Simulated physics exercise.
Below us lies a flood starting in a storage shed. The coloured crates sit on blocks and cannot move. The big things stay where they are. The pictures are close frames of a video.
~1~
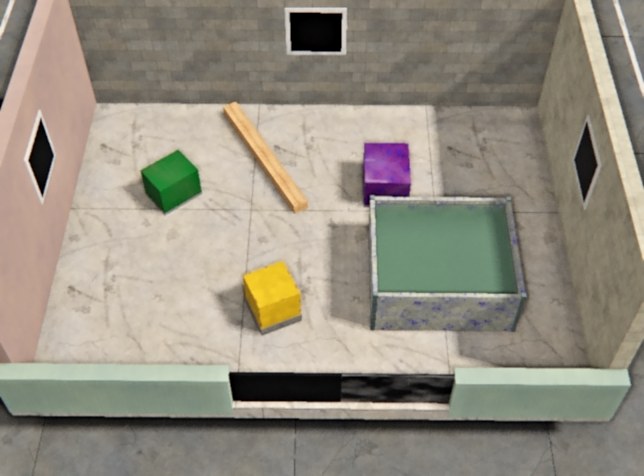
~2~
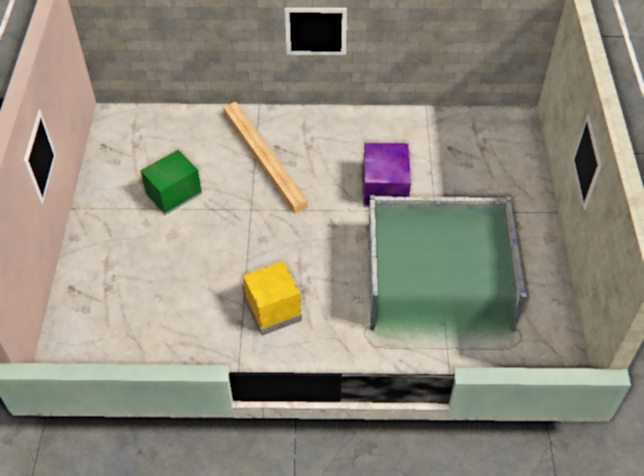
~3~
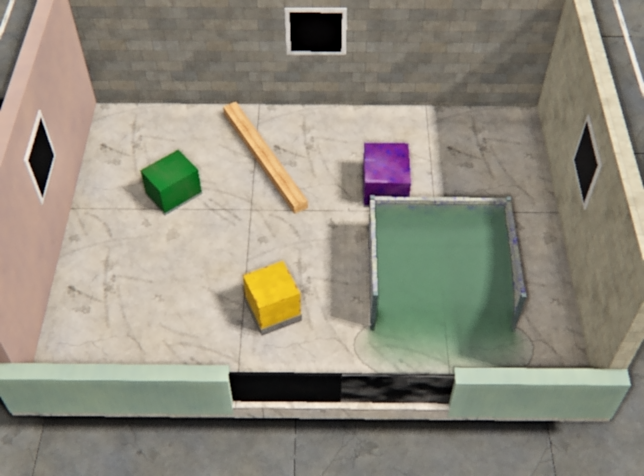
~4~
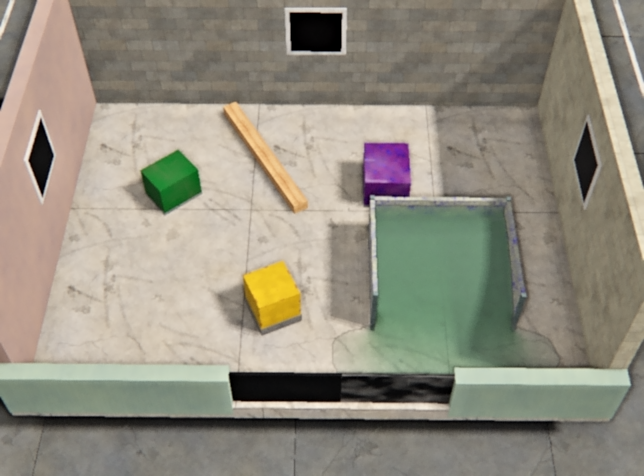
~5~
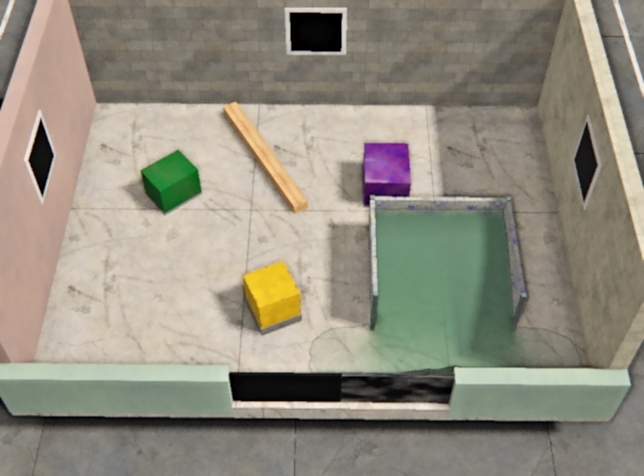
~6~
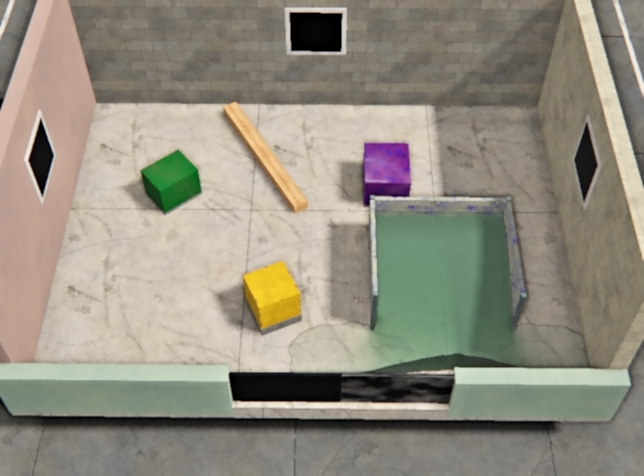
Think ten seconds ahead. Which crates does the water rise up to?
One by one: The yellow crate is wetted; the green crate is wetted; the purple crate is wetted.
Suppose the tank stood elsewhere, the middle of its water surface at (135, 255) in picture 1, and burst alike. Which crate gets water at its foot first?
First comes the yellow-painted one.
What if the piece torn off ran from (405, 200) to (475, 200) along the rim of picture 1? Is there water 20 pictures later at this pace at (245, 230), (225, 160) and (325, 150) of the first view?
In turn: Under water, not flooded, wet.
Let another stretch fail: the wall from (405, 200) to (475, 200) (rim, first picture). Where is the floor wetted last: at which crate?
I say the one in green.
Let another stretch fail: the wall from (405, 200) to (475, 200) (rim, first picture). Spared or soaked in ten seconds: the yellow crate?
One by one: Yellow crate keeps dry.
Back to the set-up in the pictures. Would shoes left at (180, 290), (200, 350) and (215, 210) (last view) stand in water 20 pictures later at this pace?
In turn: Covered, flooded, clear.
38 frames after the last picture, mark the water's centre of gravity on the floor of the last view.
Around (339, 245).
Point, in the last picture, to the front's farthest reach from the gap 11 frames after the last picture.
Roughly at (28, 389).
A moment on, water covers 15 % of the floor; the yellow crate water round its plinth, the green crate not reached, the purple crate not reached.
Next, water covers 35 % of the floor; the yellow crate water round its plinth, the green crate not reached, the purple crate not reached.
Then, water covers 55 % of the floor; the yellow crate water round its plinth, the green crate not reached, the purple crate not reached.
Later, water covers 85 % of the floor; the yellow crate water round its plinth, the green crate water round its plinth, the purple crate water round its plinth.
In the end, water covers 100 % of the floor; the yellow crate was topped, the green crate was topped, the purple crate was topped.
